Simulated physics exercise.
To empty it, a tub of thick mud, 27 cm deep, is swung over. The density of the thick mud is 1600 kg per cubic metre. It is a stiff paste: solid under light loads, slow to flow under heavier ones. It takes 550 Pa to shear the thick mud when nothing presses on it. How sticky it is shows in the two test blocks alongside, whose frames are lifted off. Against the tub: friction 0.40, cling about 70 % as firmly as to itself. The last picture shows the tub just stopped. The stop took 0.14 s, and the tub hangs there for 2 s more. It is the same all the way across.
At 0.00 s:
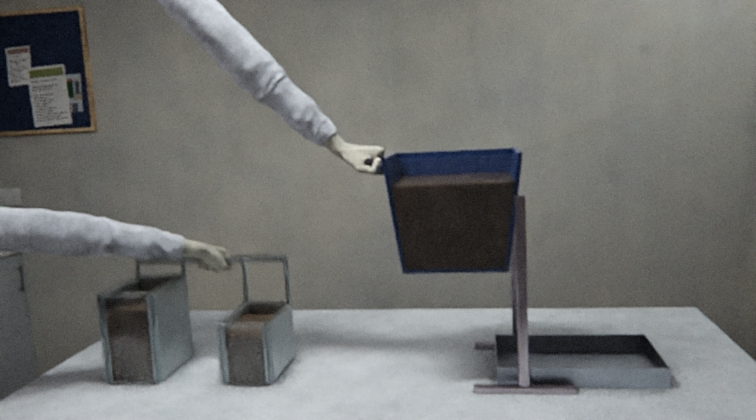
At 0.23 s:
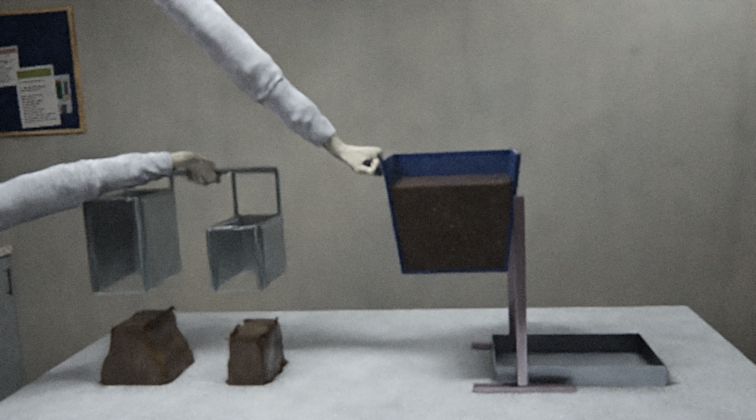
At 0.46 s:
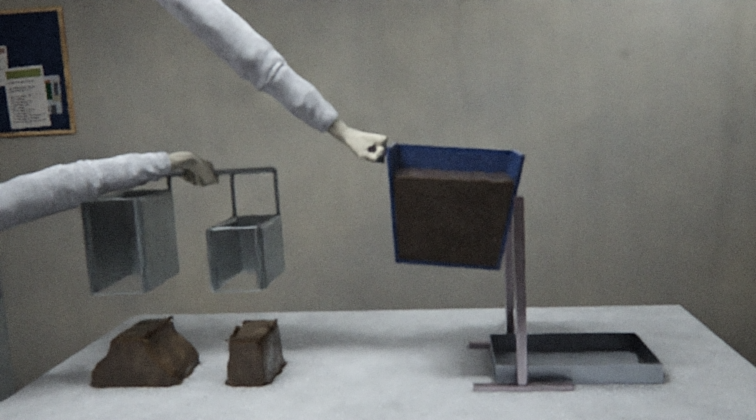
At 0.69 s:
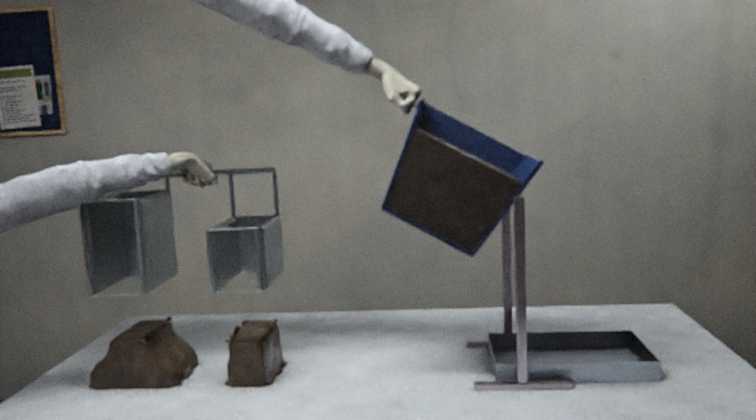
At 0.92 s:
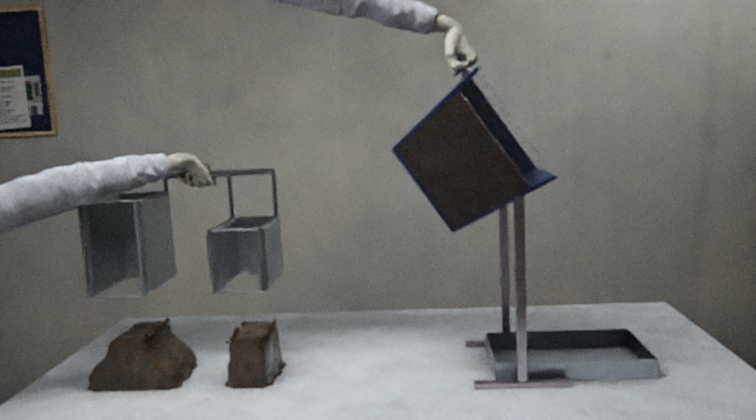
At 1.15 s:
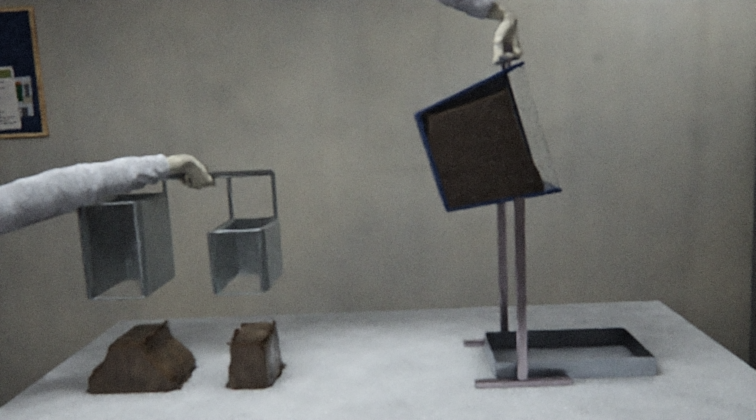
A gloved hand tilts a blue tub of mud rightward after molds lift off two blocks.
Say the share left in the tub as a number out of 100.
The share left in the tub is near 70 %.
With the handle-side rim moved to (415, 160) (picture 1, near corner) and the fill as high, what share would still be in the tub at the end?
Then about 100 %.
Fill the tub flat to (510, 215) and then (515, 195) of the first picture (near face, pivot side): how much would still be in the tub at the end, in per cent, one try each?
In that order: 100 %, 90 %.
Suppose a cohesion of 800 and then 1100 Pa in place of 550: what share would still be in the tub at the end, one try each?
In turn about 100 %, 100 %.
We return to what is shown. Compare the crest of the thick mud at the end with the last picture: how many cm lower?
Some 10 cm.
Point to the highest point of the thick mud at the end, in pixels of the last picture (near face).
At about (479, 133).
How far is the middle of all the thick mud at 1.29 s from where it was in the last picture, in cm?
Some 4 cm.
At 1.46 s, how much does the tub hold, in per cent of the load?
Near 85 %.
By 1.29 s, the tub is at 75 degrees and holds 98 %.
By 1.46 s, the tub is at 75 degrees and holds 85 %.
By 1.63 s, the tub is at 75 degrees and holds 73 %.
By 1.80 s, the tub is at 75 degrees and holds 70 %.
By 3.15 s, at the end, the tub is at 75 degrees and holds 70 %.
